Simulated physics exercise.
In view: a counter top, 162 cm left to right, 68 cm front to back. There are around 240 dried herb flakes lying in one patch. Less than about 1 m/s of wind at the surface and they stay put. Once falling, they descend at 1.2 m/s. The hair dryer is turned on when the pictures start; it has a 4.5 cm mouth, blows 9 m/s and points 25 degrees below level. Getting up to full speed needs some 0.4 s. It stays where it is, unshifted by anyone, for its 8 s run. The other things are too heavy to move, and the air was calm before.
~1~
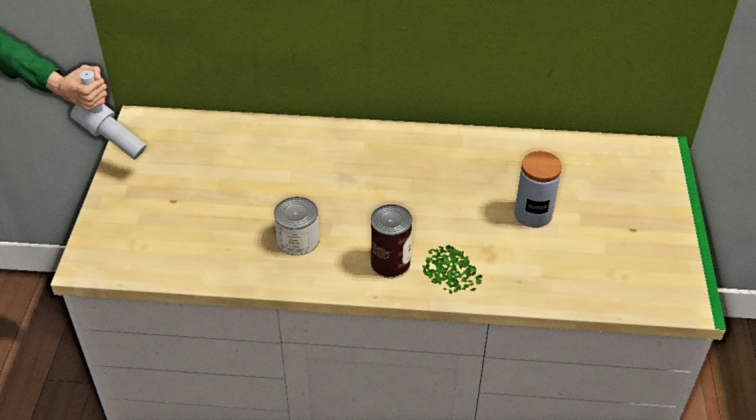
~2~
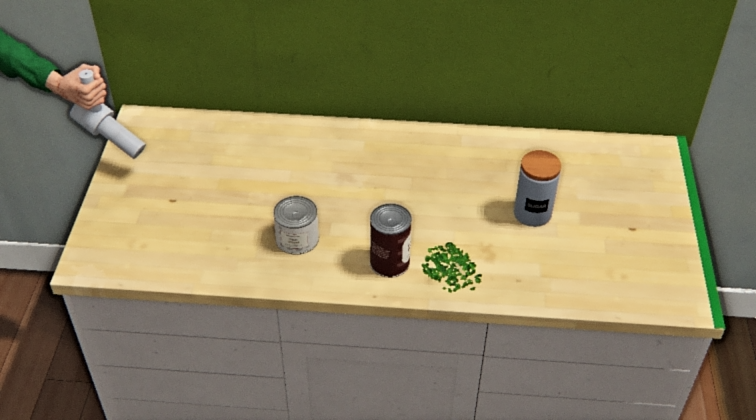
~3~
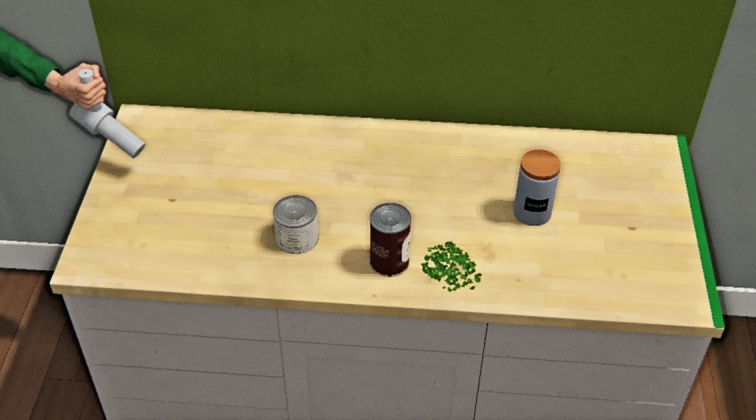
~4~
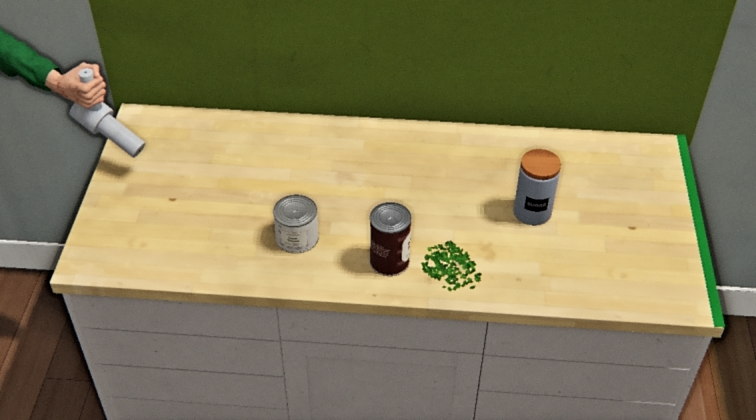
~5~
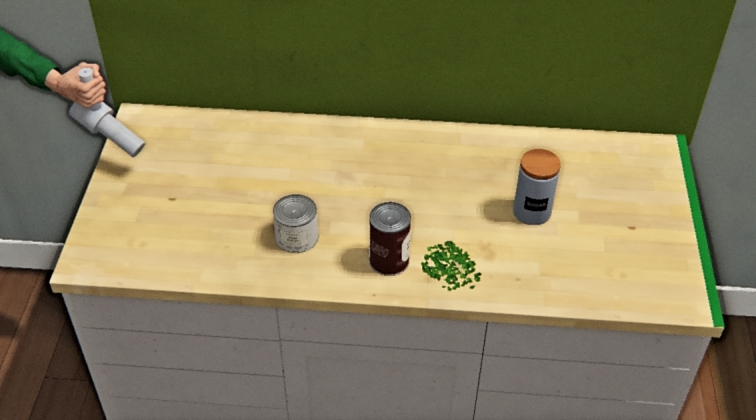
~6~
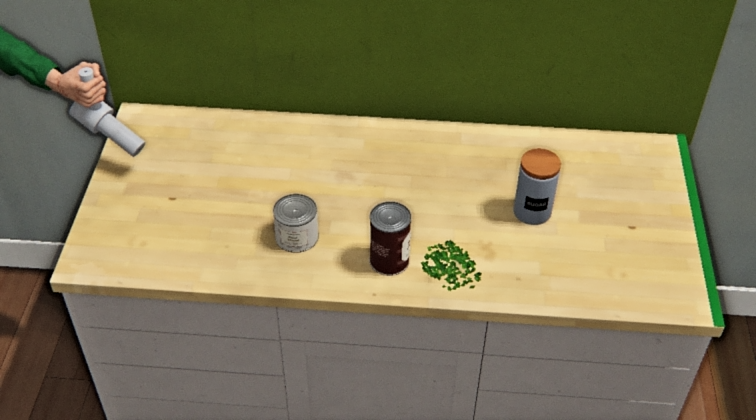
A patch of chopped green herbs lay still on a pale wooden counter beside two tins and a lidded jar, while a green-sleeved hand held a hair dryer at the left, and nothing noticeably moved.
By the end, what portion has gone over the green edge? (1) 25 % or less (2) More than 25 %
25 % or less.
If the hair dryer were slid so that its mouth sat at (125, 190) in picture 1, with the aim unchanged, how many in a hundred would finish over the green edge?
That would come to roughly 0 %.
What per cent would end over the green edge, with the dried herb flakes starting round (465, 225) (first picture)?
In that setup it'd be around 15 in a hundred.
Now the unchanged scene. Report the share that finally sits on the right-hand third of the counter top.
I'd put it at about 20 percent.
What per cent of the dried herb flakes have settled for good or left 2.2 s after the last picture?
20 per cent.
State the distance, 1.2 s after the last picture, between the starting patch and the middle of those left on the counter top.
The centre sits some 0 cm from where it began.
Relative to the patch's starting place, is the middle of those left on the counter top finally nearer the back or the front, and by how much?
It moves toward the near end, close to 5 cm.
Then, 1.2 s after the last picture, 0 % are over the green edge; the middle of those still in play is near (454, 265); 20 % have settled or left.
Then, 2.2 s after the last picture, 0 % are over the green edge; the middle of those still in play is near (460, 272); 22 % have settled or left.
Then, 4.0 s after the last picture, 3 % are over the green edge; the middle of those still in play is near (459, 274); 32 % have settled or left.
Then, 7.6 s after the last picture, at the end, 5 % are over the green edge; the middle of those still in play is near (454, 275).
